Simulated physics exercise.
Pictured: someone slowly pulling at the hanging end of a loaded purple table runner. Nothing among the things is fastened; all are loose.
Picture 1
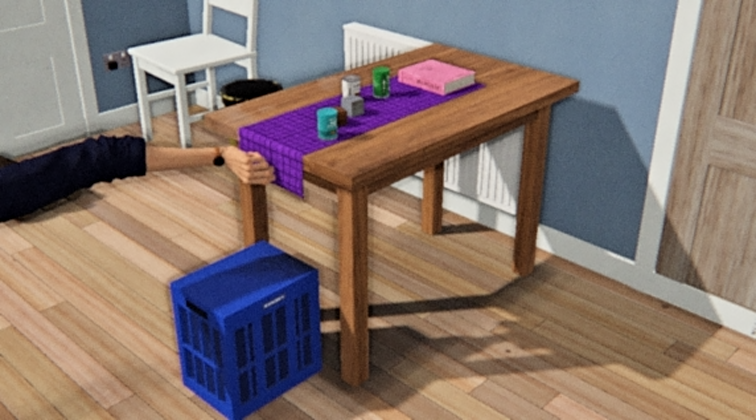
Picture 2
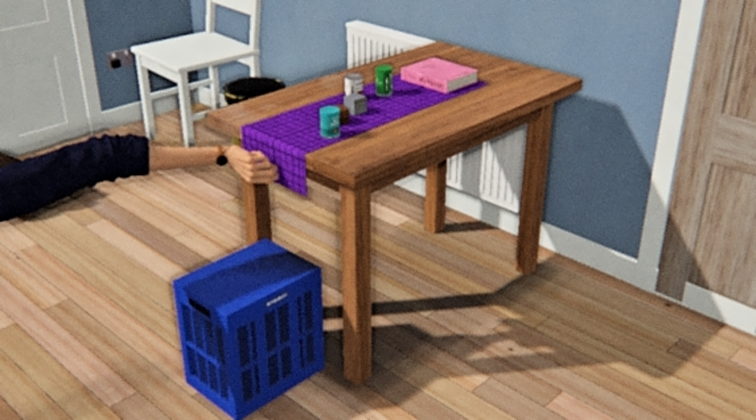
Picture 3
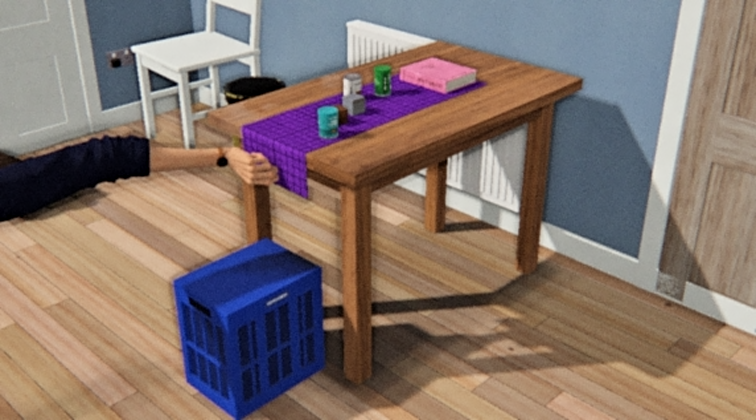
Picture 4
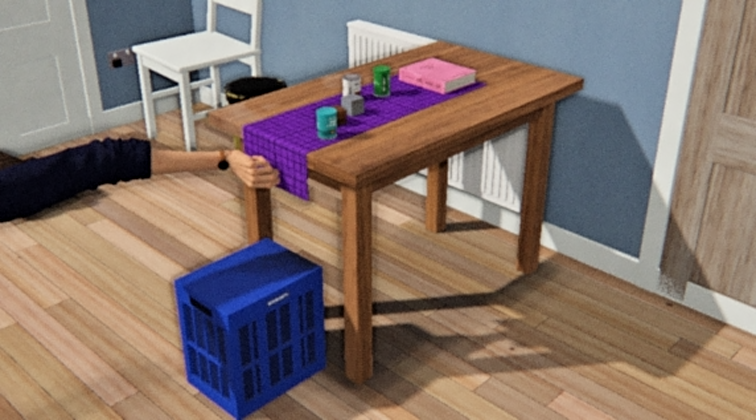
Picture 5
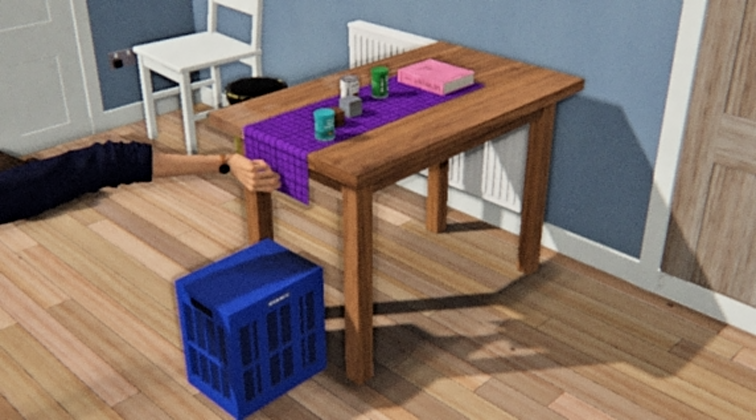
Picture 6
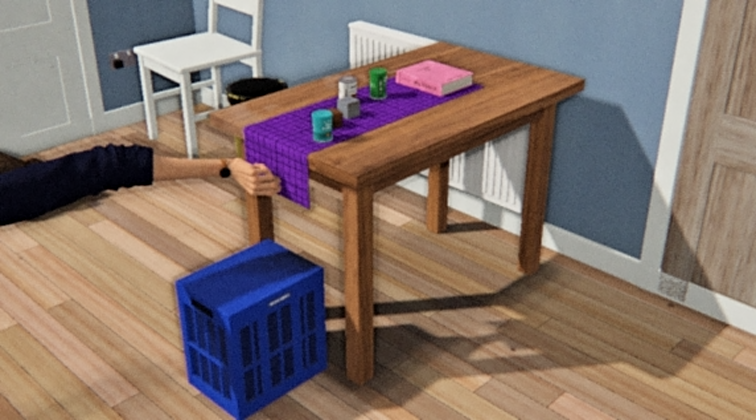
A hand at the left slowly pulled the hanging end of a purple runner on a wooden table, and the cans and small blocks on it shifted slightly toward the hand, above a blue crate.
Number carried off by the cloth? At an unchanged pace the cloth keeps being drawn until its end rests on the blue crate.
Count them up and you get two things gone over the edge.
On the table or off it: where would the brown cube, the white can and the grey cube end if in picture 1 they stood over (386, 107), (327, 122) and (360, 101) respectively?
Result - the brown cube stays put, the white can comes off, and the grey cube stays put.
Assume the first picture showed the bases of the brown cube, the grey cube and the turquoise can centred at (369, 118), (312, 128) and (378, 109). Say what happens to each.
Each in turn: The brown cube stays aloft, the grey cube goes down, the turquoise can stays aloft.
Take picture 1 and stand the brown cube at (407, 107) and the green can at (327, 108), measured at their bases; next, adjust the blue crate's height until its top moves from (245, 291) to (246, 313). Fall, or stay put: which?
The brown cube stays put, the green can is lost.
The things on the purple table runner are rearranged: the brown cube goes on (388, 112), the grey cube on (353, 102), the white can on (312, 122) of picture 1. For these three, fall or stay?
Result - brown cube still up, grey cube still up, white can down.
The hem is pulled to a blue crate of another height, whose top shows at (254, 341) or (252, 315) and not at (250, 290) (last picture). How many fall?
You'd get 4 and then 3.
Early on, hem near (279, 248); turquoise can gone.
Midway, hem on the crate; turquoise can and brown cube gone.
Finally, hem on the crate; turquoise can and brown cube gone. Over the edge go two.
